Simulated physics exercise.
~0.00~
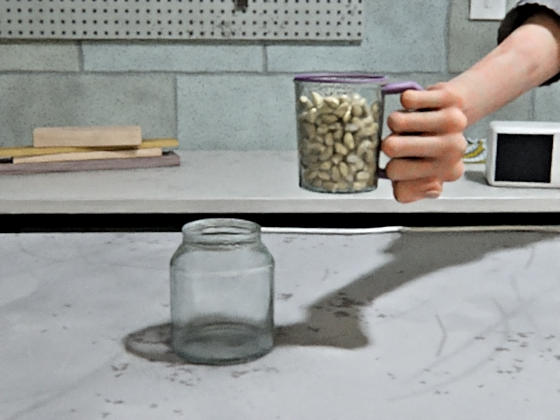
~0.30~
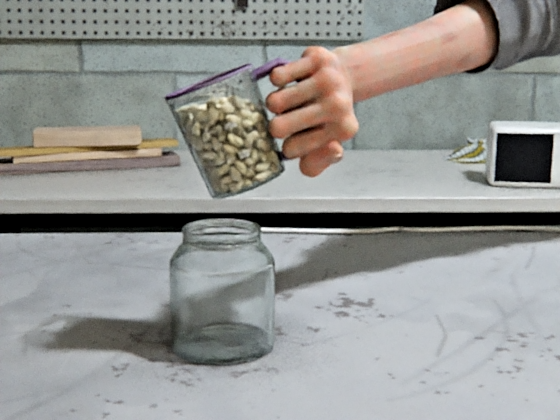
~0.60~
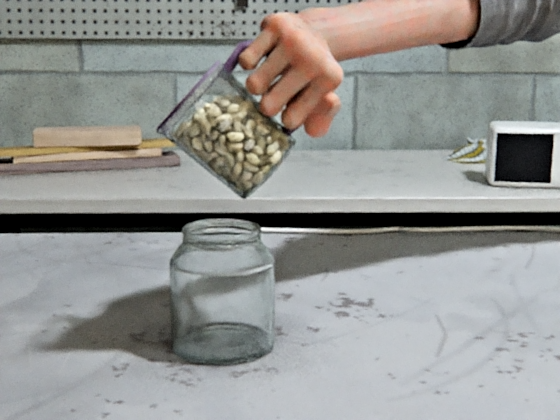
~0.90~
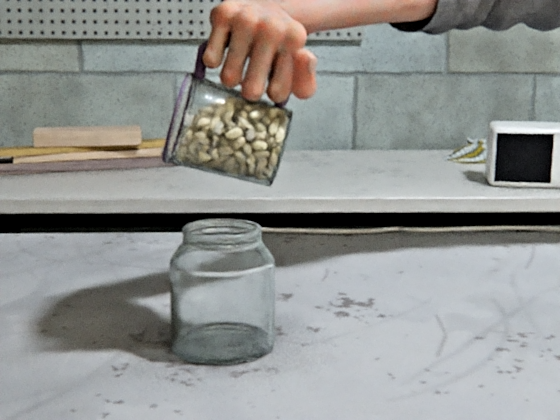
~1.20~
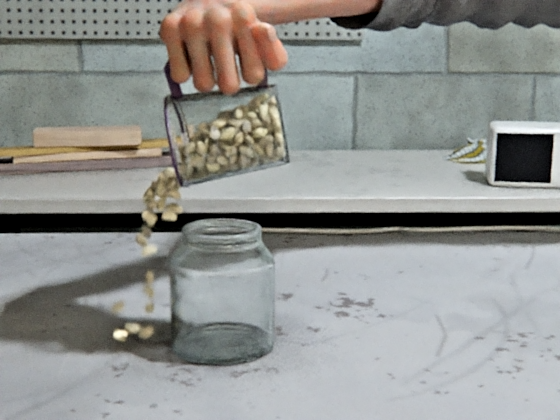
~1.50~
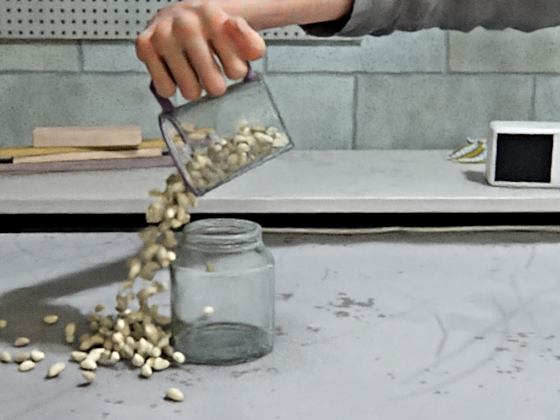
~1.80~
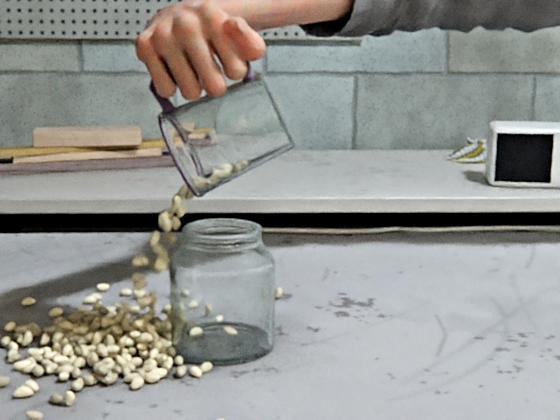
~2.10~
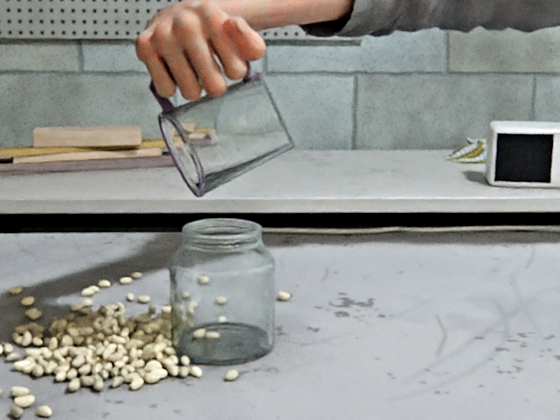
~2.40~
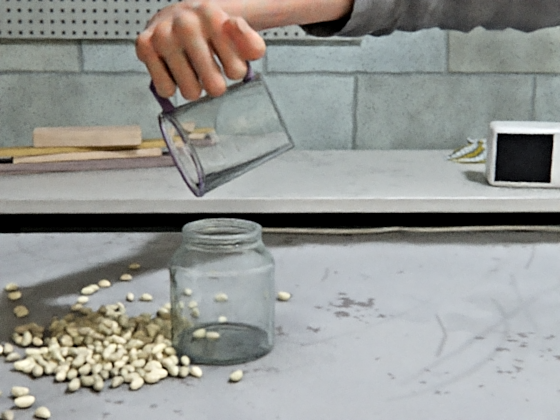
A hand carries a clear measuring cup of white beans left above an open glass jar and tips it, but the beans pour past the jar's left side, scattering over the countertop until the cup is empty and the jar stands upright with none seen inside.
